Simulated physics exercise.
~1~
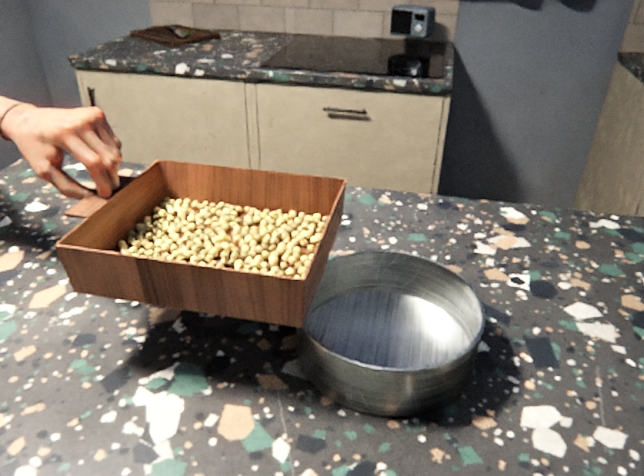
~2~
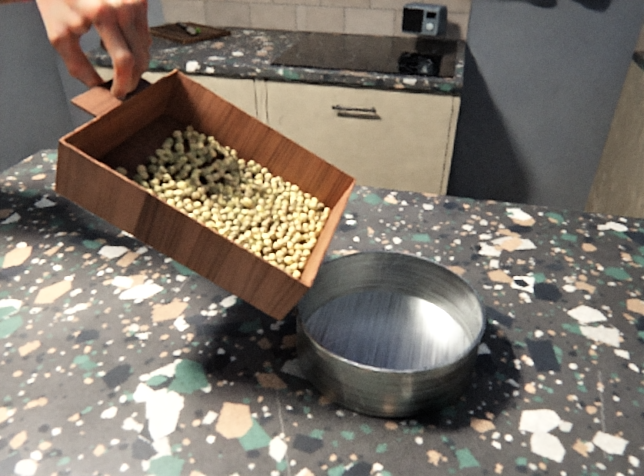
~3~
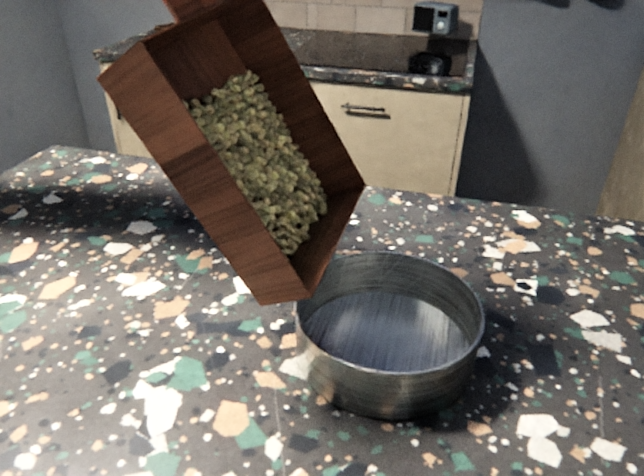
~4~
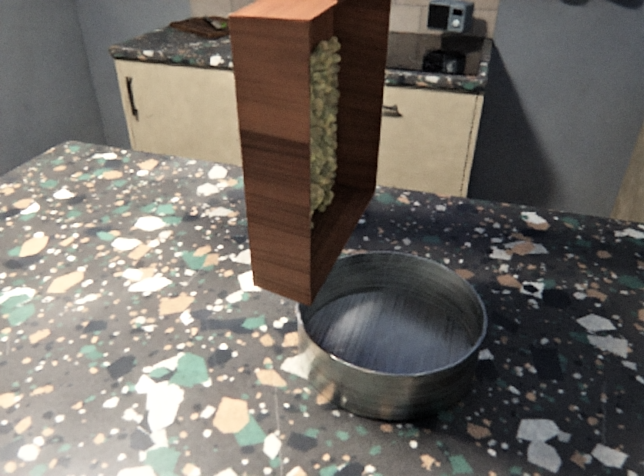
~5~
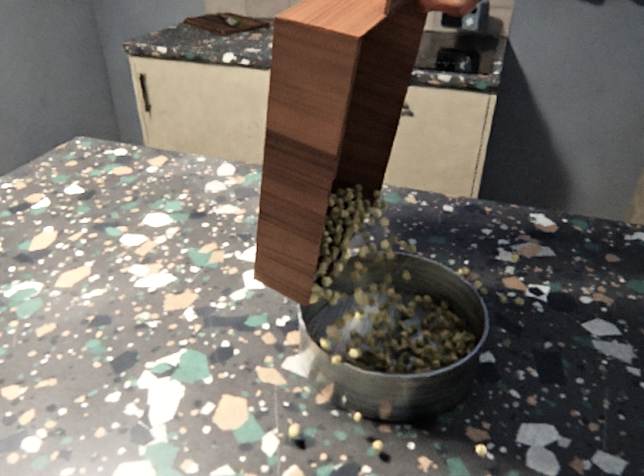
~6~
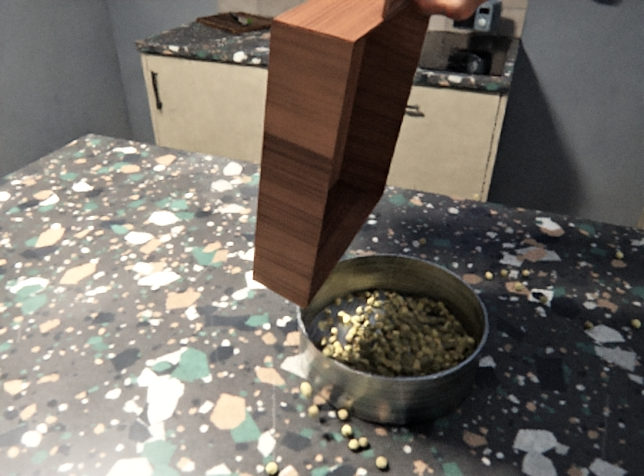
The footage shows a hand lifting and tipping a rectangular wooden tray of small pale beans over a round metal pot on a speckled countertop until the beans tumble out. Most end up in the pot, several lie scattered on the counter, and the tray stays held upended.
